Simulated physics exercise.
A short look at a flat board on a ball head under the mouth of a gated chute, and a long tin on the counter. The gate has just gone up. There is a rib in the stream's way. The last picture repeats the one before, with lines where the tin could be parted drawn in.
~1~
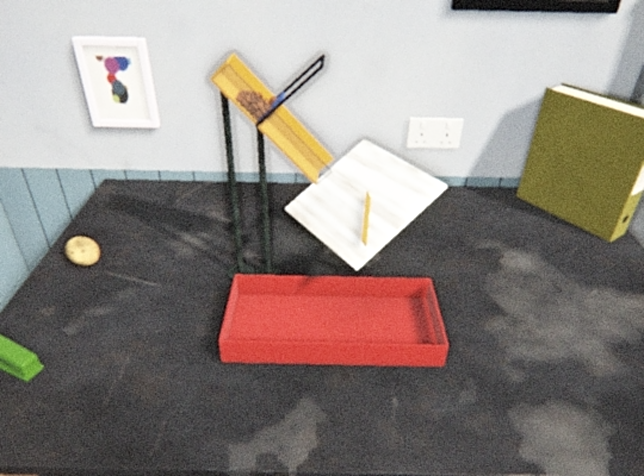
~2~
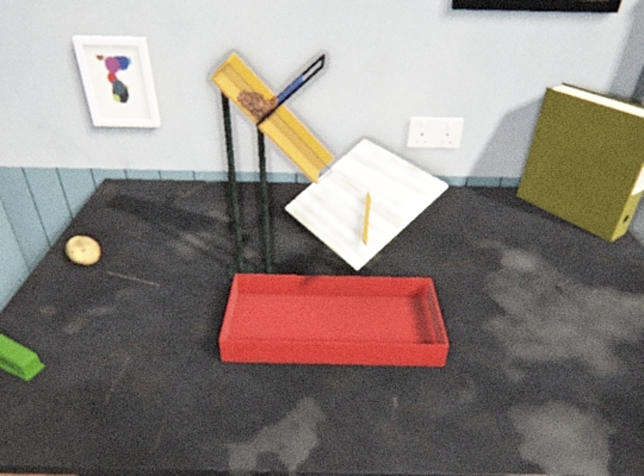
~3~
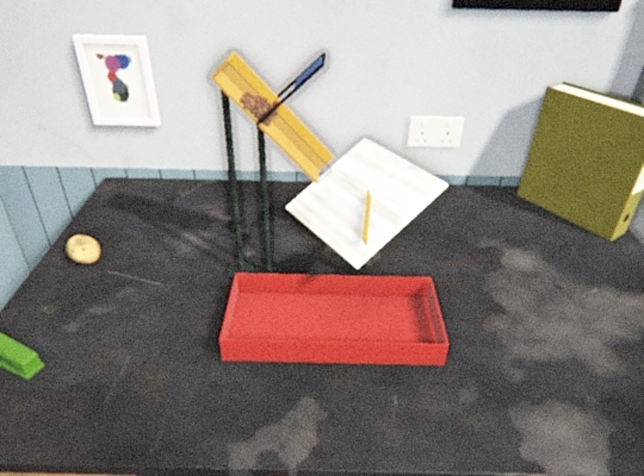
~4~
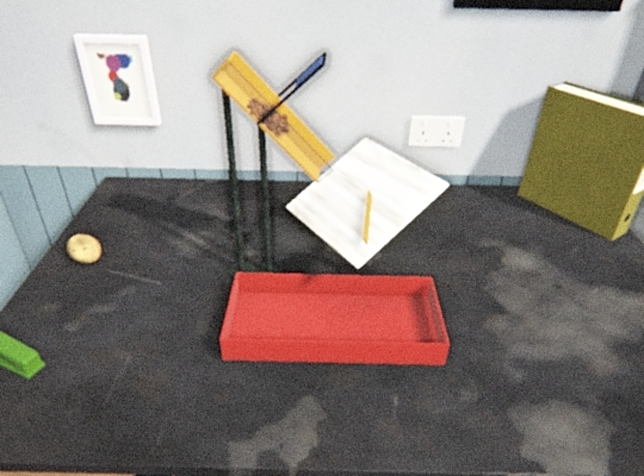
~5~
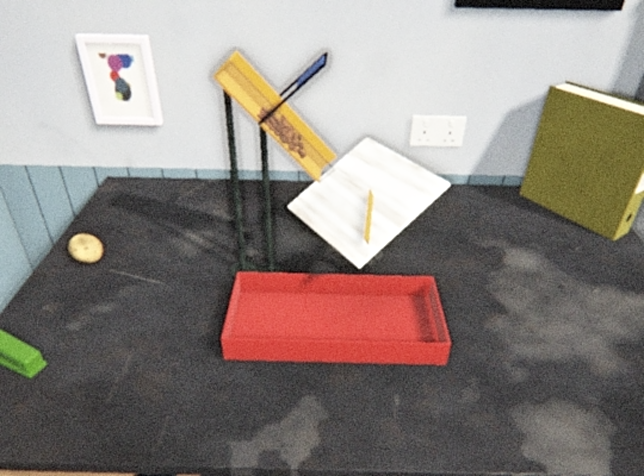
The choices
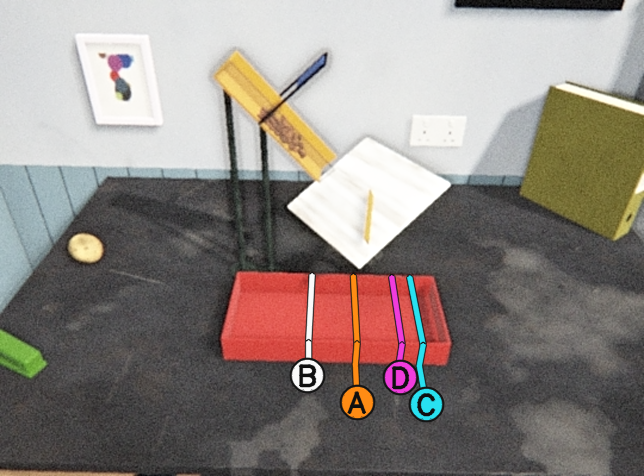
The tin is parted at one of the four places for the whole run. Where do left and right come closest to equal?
B works best here.
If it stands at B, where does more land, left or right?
More lands on the left.
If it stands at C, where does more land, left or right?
The left side.
On the marked copy, line A crosses the front rim at (357, 342); line B crosses the front rim at (308, 341); line C crosses the front rim at (423, 344); line D crosses the front rim at (401, 343).
For line A, of what is caught, every piece on the left of the divider, not one piece on the right.
For line B, of what is caught, roughly two thirds on the left of the divider, roughly a third on the right.
For line C, of what is caught, every piece on the left of the divider, not one piece on the right.
For line D, of what is caught, every piece on the left of the divider, not one piece on the right.
